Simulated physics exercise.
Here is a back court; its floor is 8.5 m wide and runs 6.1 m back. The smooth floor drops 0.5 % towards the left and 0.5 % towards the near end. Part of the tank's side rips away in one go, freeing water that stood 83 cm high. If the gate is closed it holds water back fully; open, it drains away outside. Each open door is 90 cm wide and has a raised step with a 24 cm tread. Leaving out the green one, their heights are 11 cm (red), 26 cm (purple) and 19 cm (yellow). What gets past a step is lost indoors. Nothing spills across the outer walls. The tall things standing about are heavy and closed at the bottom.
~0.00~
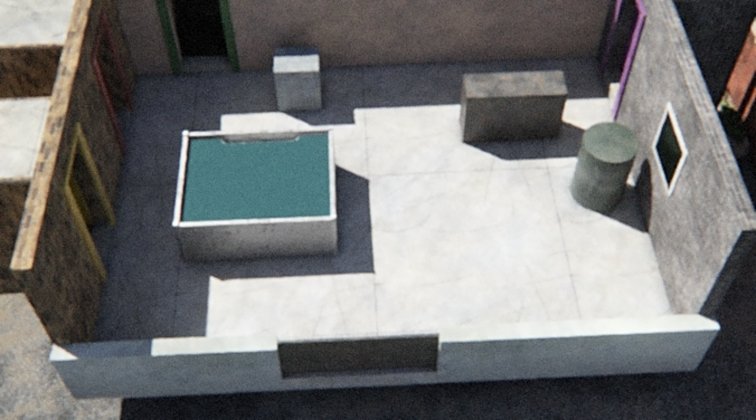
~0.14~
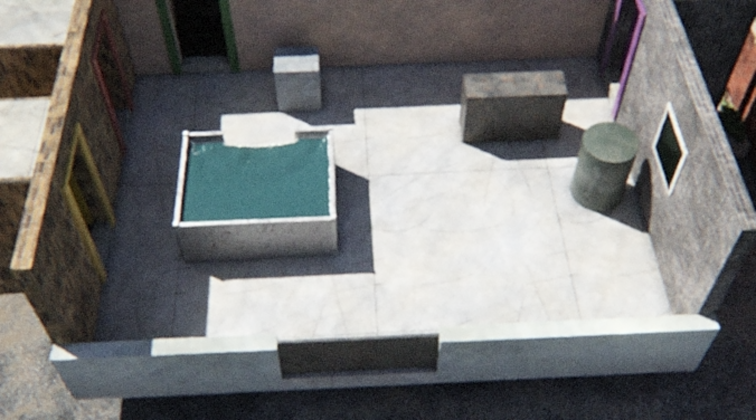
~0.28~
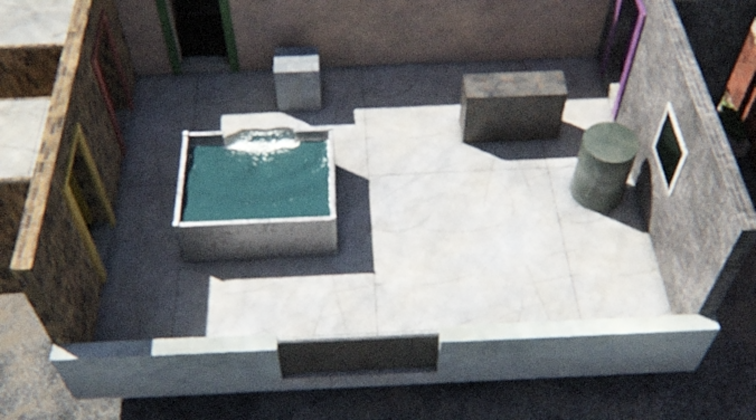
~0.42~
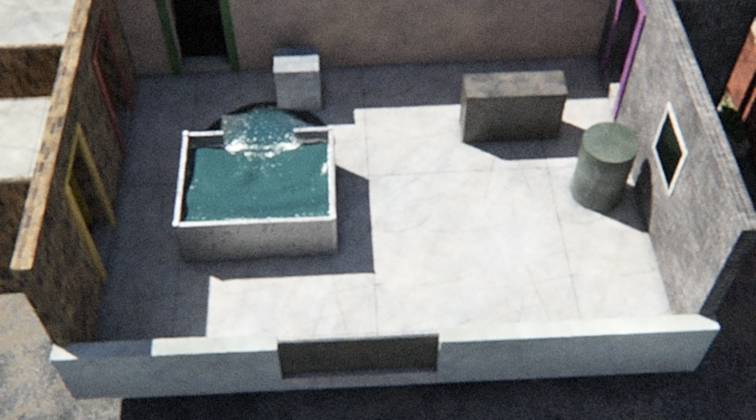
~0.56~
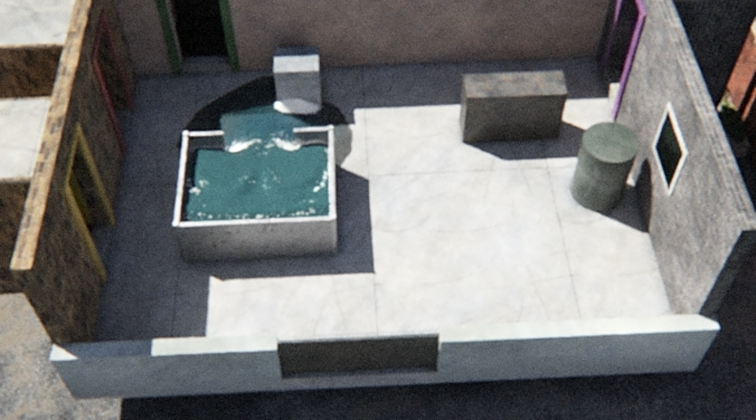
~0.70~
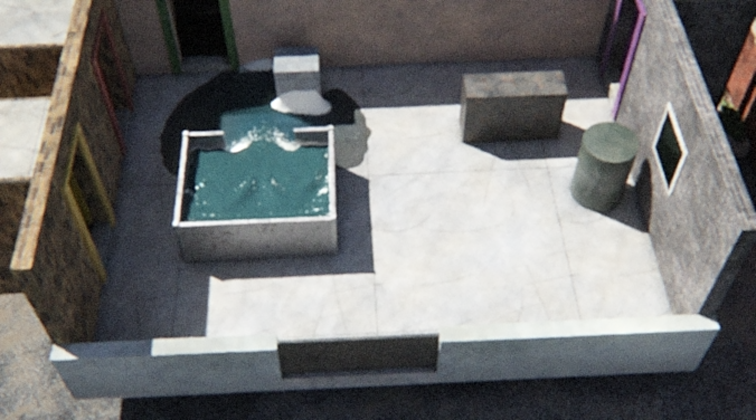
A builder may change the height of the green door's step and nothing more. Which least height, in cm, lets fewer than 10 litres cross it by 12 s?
It would have to be roughly 34 cm high.
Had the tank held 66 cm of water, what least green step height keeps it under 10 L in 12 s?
Some 26 cm.
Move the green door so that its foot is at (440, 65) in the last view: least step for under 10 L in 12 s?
About 8.5 cm.
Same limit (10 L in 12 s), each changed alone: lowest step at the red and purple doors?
Roughly 14.0 cm at red and 18 cm at purple.
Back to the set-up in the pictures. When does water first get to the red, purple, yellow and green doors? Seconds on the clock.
Red 1.1 s, purple 3.0 s, yellow 3.2 s, green 0.8 s.
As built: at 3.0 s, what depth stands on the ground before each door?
In cm: Red 14, purple 9, yellow 1, green 25.
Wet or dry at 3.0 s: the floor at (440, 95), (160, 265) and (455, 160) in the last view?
In turn: Wet, not reached, wet.
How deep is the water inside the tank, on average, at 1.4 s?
Roughly 53 cm on average.
After 1.4 s water covers 20 % of the floor, deepest (50 cm) near (284, 117); 34 cm at the green door, 21 litres in over its 16 cm step.
After 3.0 s water covers 45 % of the floor, deepest (38 cm) near (137, 80); 25 cm at the green door, 147 litres in over its 16 cm step.
After 12.0 s water covers 100 % of the floor, deepest (12 cm) near (380, 348); 7 cm at the green door, 198 litres in over its 16 cm step.
At the green door as built, the water arrived by 0.8 s and peaked near 34 cm at 1.8 s.
Run again over the same 12 s with other heights there, 30 litres in over 29 cm, 2 litres over 39.5 cm. The limit of 10 litres is kept from about 34 cm up.
